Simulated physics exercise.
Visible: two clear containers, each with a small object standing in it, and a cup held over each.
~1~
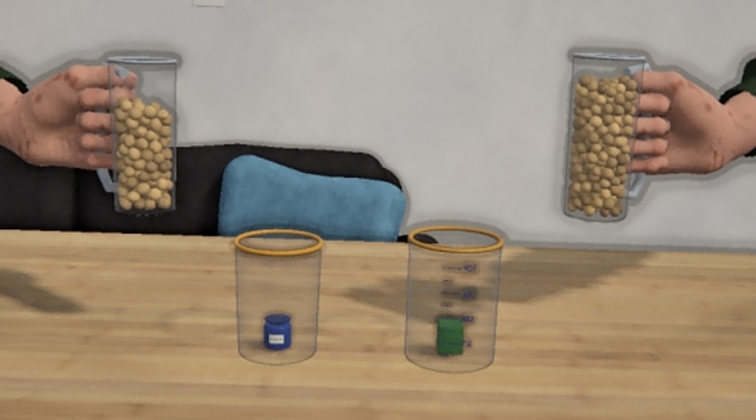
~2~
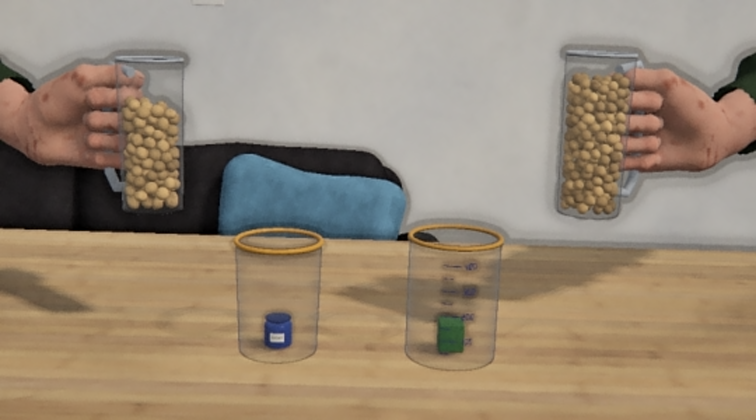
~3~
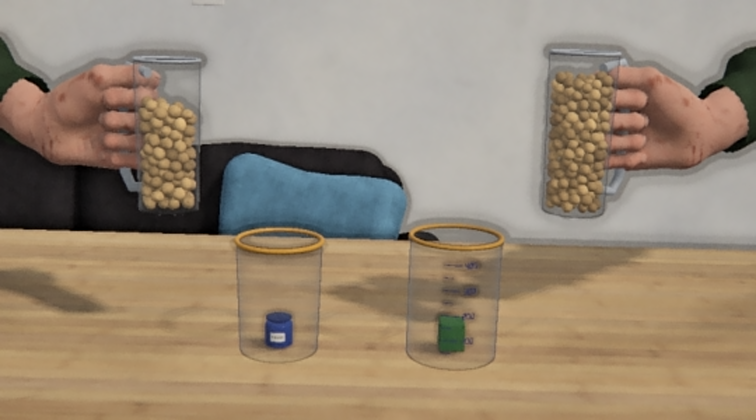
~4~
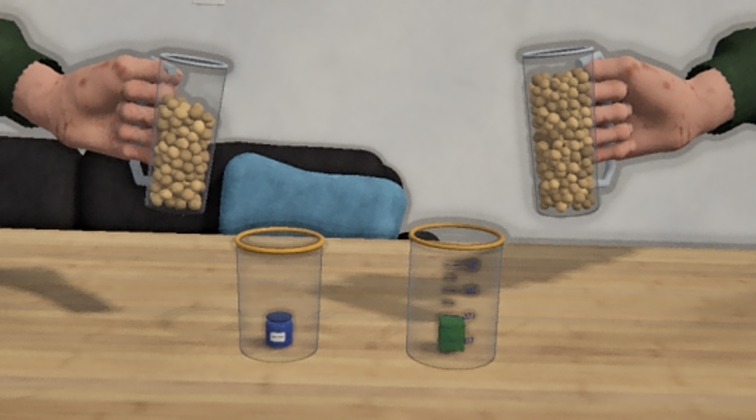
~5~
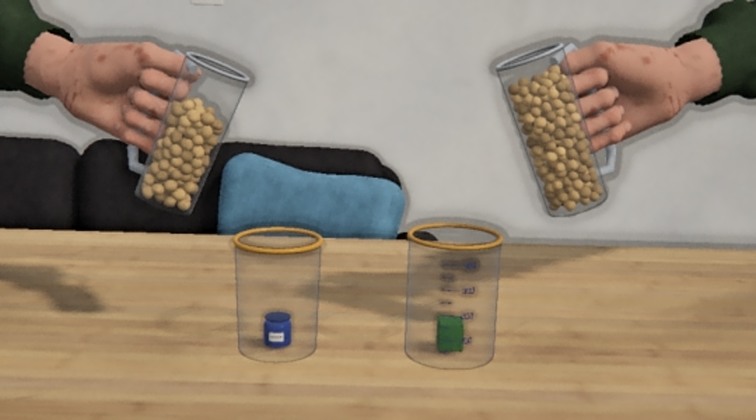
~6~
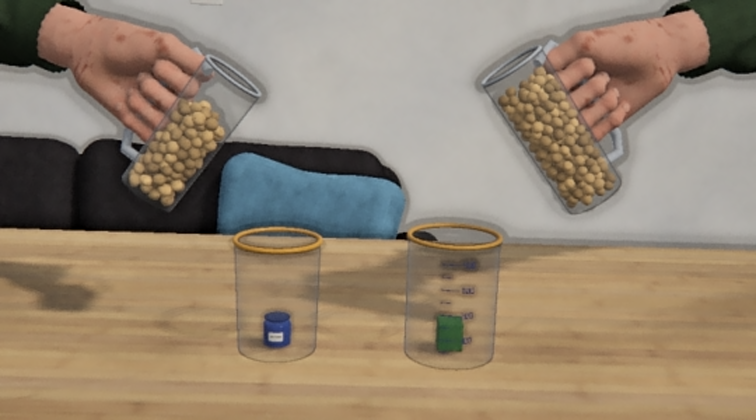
In this clip, two hands holding clear cups of chickpeas move inward above a wooden table, then tilt the cups toward each other, over two clear containers, one with a small blue canister and the other a green block.
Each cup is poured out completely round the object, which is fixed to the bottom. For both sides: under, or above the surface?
Outcome: Left: Most likely it's totally obscured afterwards. Right: Most likely it's totally obscured afterwards.
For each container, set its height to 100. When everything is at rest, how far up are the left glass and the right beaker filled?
The left one ends up around 55 percent full and the right one around 55 percent.
Then, 0.49 s later than the last frame, left glass empty, all of its cupful still in the cup; right beaker empty, all of its cupful still in the cup.
Then, 0.92 s later than the last frame, left glass nearly empty, the larger part of its cupful still in the cup; right beaker nearly empty, the larger part of its cupful still in the cup.
Then, 1.29 s later than the last frame, left glass half full, none of its cupful still in the cup; right beaker half full, none of its cupful still in the cup.
When it is over, left glass half full (surface near (277, 287)), nothing beside it; right beaker half full (surface near (452, 287)), nothing beside it; the left thing is covered; the right thing is covered.
